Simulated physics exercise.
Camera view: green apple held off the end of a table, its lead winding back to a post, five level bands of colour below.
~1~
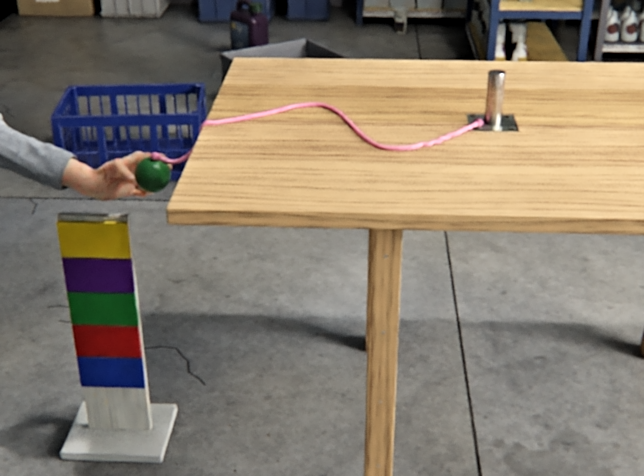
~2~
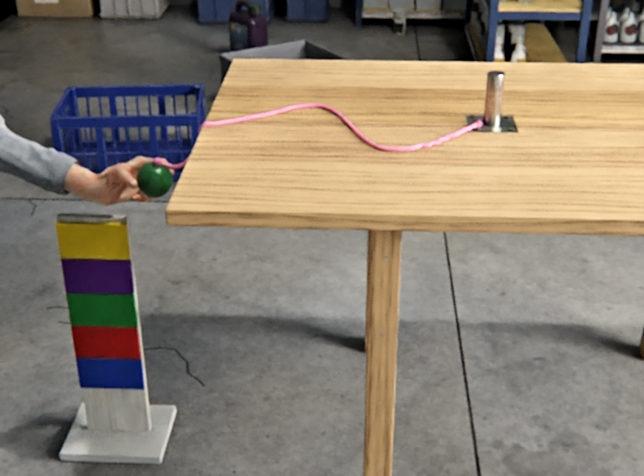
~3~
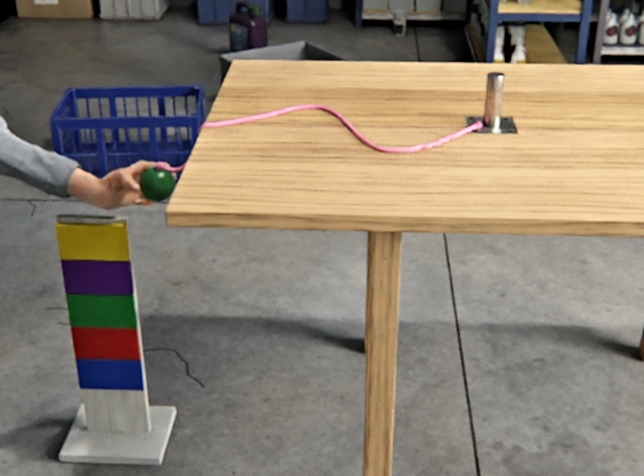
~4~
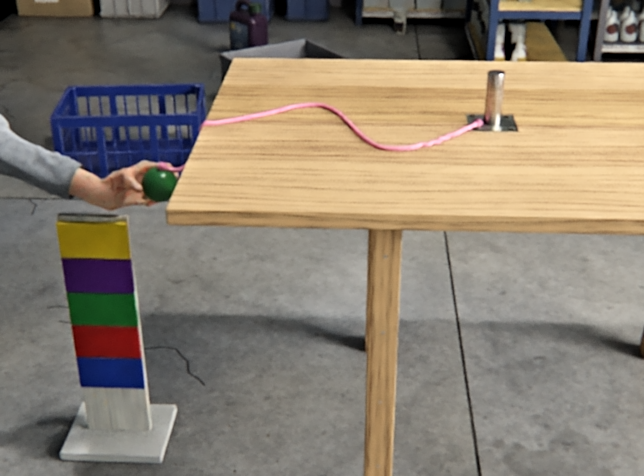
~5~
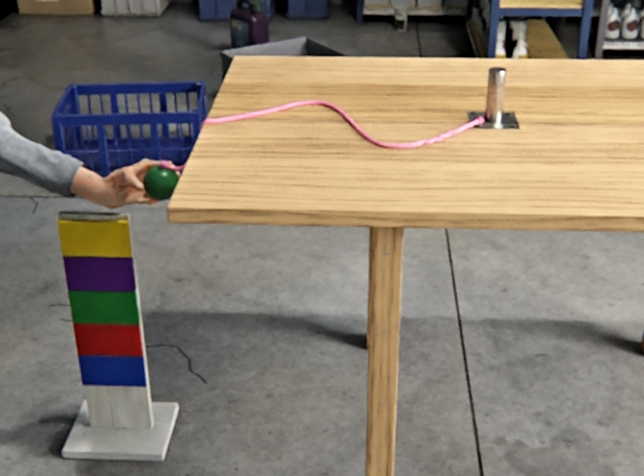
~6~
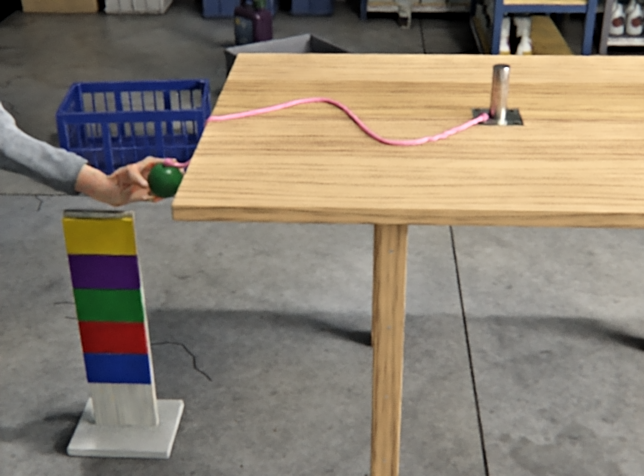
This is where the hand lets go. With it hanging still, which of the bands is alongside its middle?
The band alongside its middle is green.
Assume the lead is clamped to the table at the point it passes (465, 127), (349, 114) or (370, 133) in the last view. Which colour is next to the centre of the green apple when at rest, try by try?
In order: Green; yellow; purple.
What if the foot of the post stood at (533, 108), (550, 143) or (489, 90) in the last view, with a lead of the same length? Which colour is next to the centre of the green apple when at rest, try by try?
In turn, purple, then purple, then green.
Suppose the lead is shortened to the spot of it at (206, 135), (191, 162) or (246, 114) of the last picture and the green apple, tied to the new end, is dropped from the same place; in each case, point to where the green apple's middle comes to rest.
Going through them in turn gives (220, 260), (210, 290) and finally (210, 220).
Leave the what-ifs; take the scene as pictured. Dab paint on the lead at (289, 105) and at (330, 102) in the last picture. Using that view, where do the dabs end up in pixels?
Point one to (208, 154), point two to (225, 123).
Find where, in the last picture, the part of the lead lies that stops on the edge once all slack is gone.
The piece you want is at about (312, 100).
Early on, apple near (251, 304); level with green.
Midway, apple near (210, 308); level with green.
Finally, apple near (213, 311); level with green. The lead holds its middle at green.
